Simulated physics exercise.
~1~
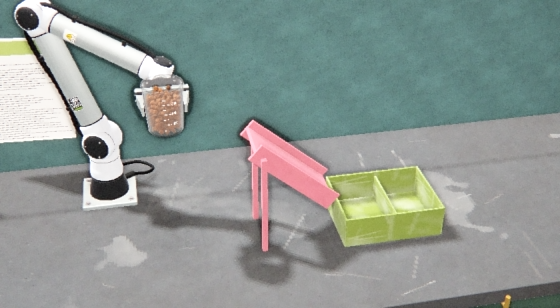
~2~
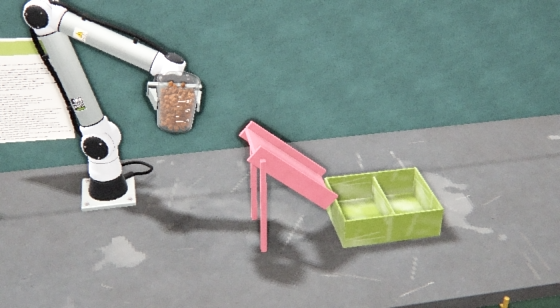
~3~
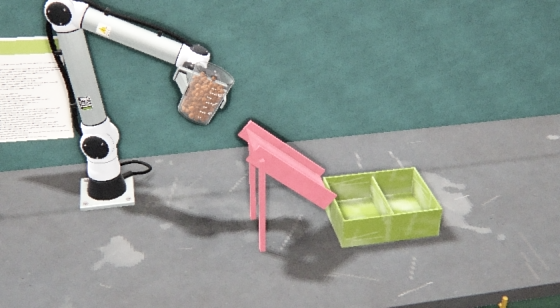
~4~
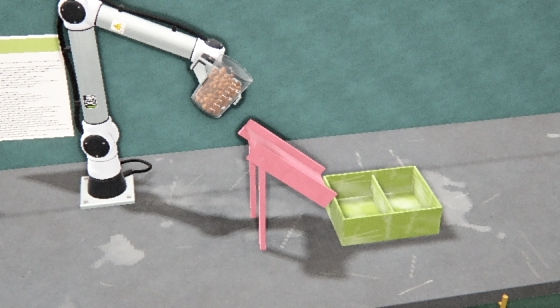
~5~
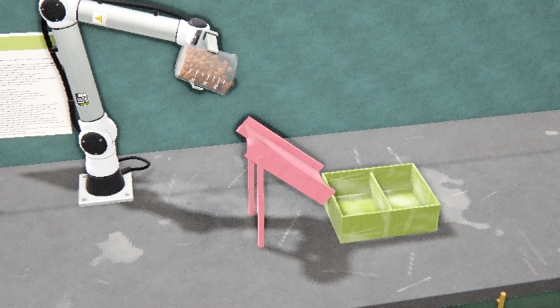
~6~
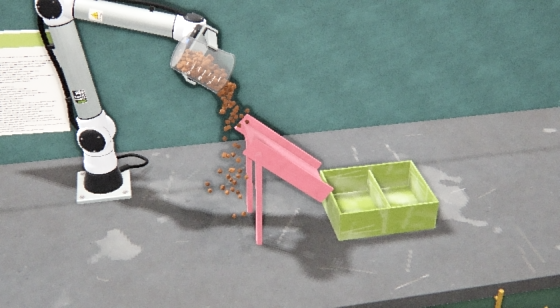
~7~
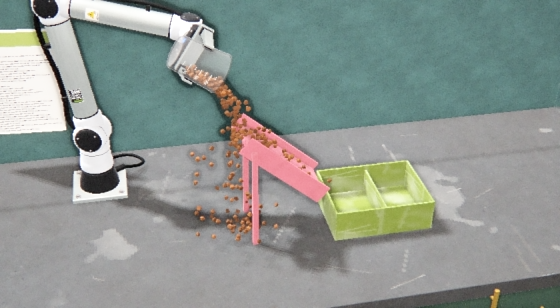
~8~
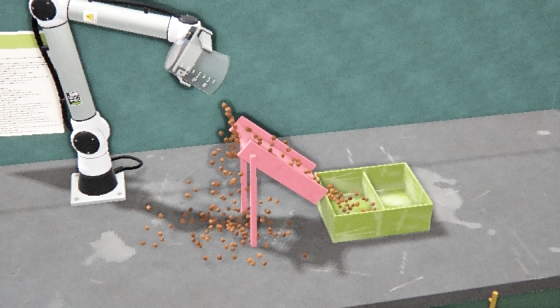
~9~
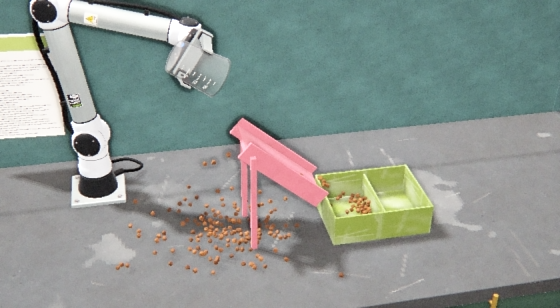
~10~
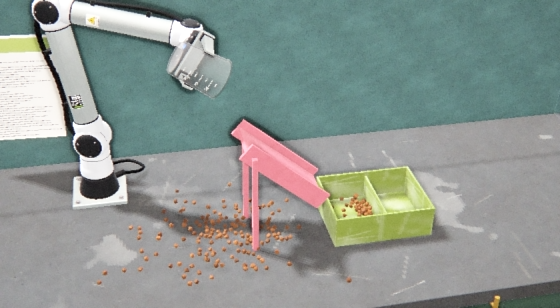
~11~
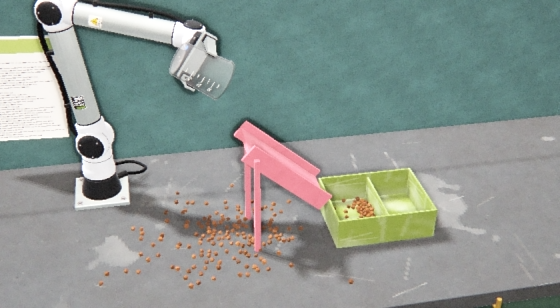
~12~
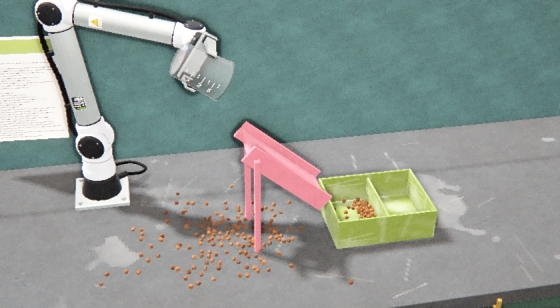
Robot arm tipping a clear tumbler of brown pellets over a pink chute, most scattering on the table, some reaching the green box.
